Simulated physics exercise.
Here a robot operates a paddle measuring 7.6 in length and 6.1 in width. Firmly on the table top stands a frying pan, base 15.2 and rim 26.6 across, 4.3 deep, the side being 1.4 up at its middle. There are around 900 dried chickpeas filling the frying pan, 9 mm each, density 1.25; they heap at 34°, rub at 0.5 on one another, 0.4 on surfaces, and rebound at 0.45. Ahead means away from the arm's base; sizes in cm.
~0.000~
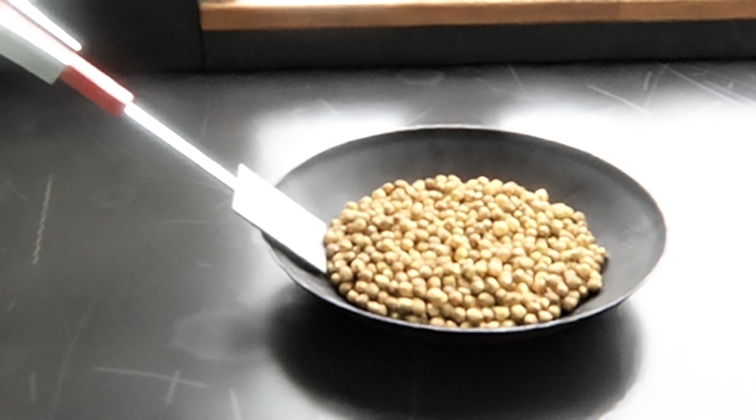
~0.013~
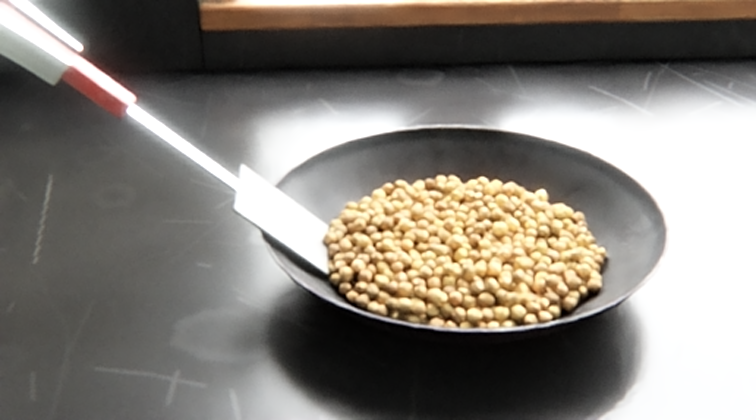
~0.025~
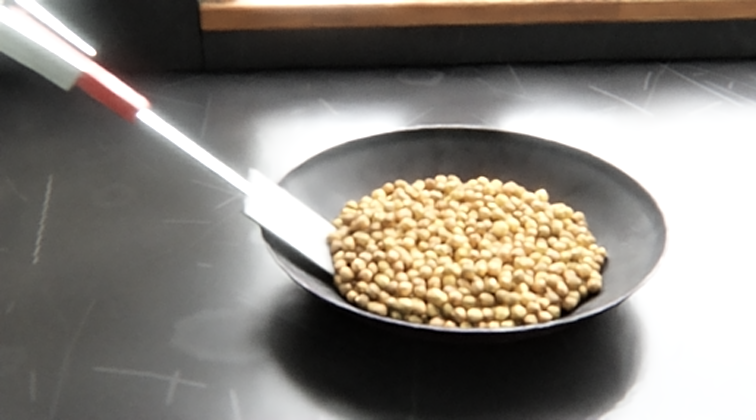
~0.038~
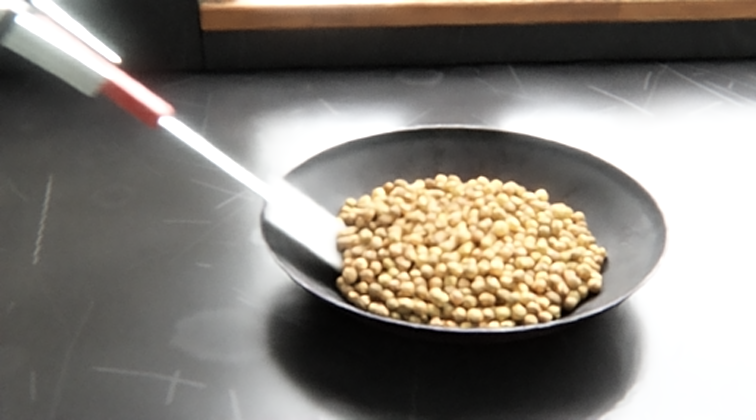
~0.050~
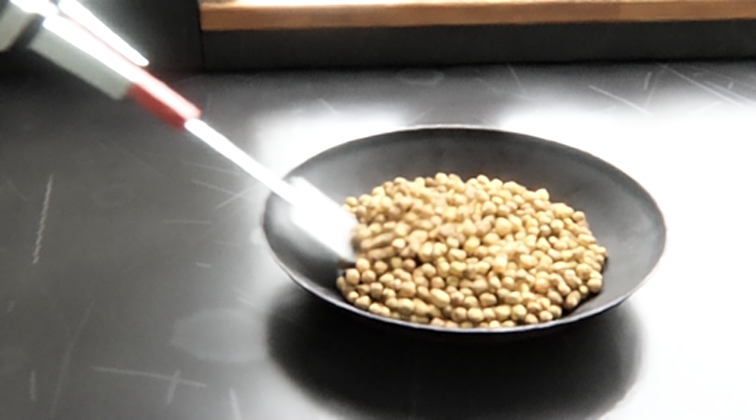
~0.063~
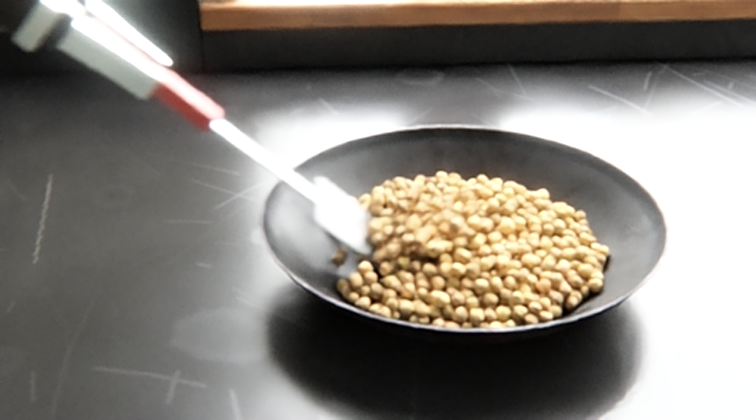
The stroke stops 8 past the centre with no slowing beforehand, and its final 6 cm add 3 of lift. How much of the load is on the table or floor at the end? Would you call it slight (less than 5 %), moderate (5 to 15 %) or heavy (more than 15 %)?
I would call it heavy, more than 15 %.
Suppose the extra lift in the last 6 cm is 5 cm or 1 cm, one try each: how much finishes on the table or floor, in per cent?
Roughly 20 per cent, then 15 per cent.
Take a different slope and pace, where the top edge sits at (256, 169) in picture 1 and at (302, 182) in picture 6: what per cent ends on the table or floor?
Around 10 per cent finishes there.
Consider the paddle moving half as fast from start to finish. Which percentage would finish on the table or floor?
I'd expect near 10 per cent.
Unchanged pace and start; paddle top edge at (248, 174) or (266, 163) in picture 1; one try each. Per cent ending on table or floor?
Roughly 20% and 20%.
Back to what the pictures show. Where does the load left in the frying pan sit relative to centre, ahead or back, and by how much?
Offset: About 2.5 cm, ahead.
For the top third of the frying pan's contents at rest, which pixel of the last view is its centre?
Around (557, 236).
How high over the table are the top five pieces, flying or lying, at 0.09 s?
They are some 6 cm up.
After 0.09 s, sloping 42°, highest piece 7 above the table; 900 in the frying pan.
After 0.12 s, sloping 42°, highest piece 8 above the table; 900 in the frying pan.
After 0.34 s, sloping 42°, highest piece 4 above the table; 723 in the frying pan, 174 on the table or floor, 3 on the blade or in flight.
After 1.39 s, sloping 42°, highest piece 4 above the table; 723 in the frying pan, 177 on the table or floor.
At rest, 723 in the frying pan, 177 on the table or floor. That is 20 % on the table or floor.
